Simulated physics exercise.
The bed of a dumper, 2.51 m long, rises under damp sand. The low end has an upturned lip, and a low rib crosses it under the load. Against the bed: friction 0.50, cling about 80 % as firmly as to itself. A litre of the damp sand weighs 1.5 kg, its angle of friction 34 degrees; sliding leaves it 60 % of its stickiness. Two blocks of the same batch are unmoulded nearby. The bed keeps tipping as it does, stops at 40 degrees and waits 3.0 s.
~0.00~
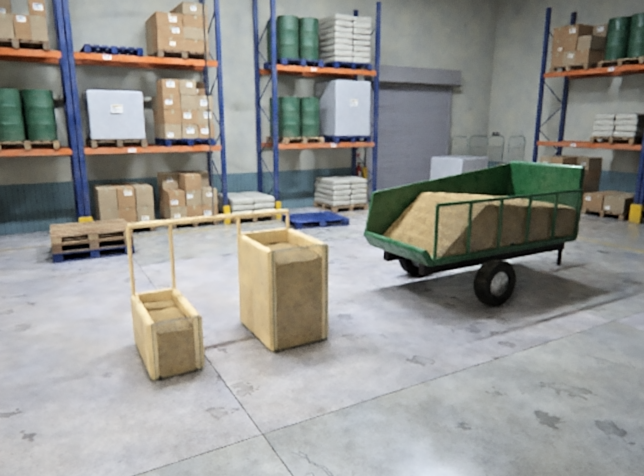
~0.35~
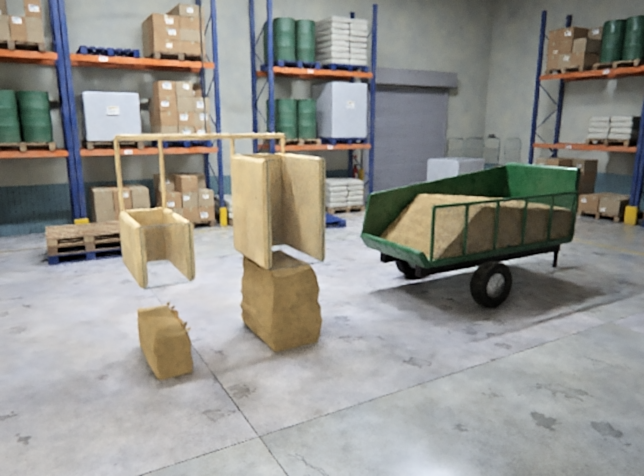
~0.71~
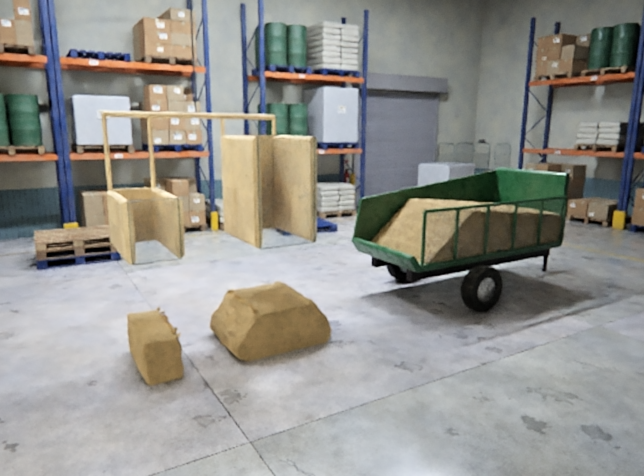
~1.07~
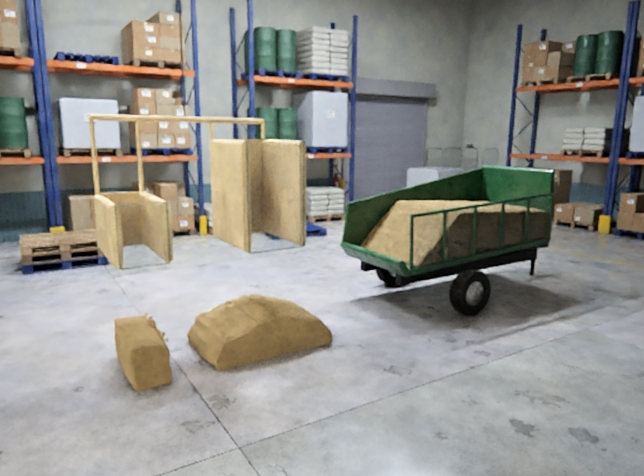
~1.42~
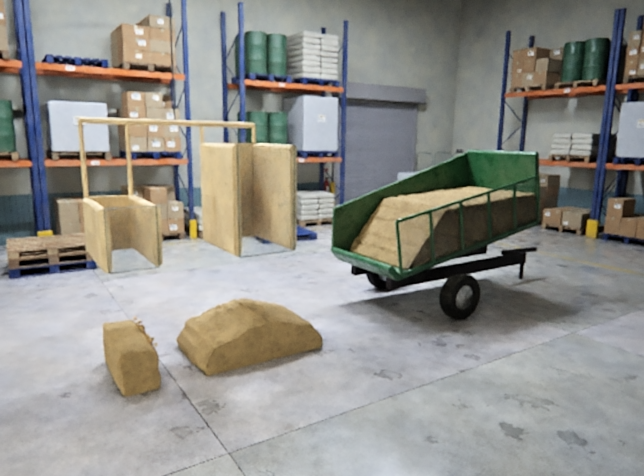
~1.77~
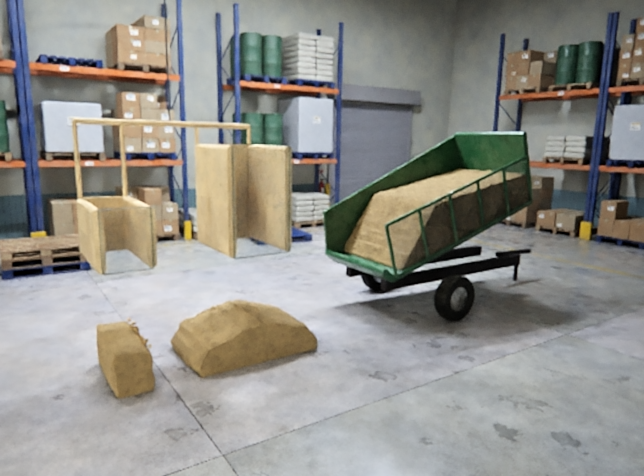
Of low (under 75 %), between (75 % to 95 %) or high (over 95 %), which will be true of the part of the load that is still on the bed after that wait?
It comes out low: Under 75 %.
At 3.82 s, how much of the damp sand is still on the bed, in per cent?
About 80 %.
After 2.38 s, the tilt is 29 degrees and 100 % is on the bed.
After 3.10 s, the tilt is 40 degrees and 100 % is on the bed.
After 3.82 s, the tilt is 40 degrees and 78 % is on the bed.
After 4.54 s, the tilt is 40 degrees and 62 % is on the bed.
After 6.03 s, at the end, the tilt is 40 degrees and 52 % is on the bed.
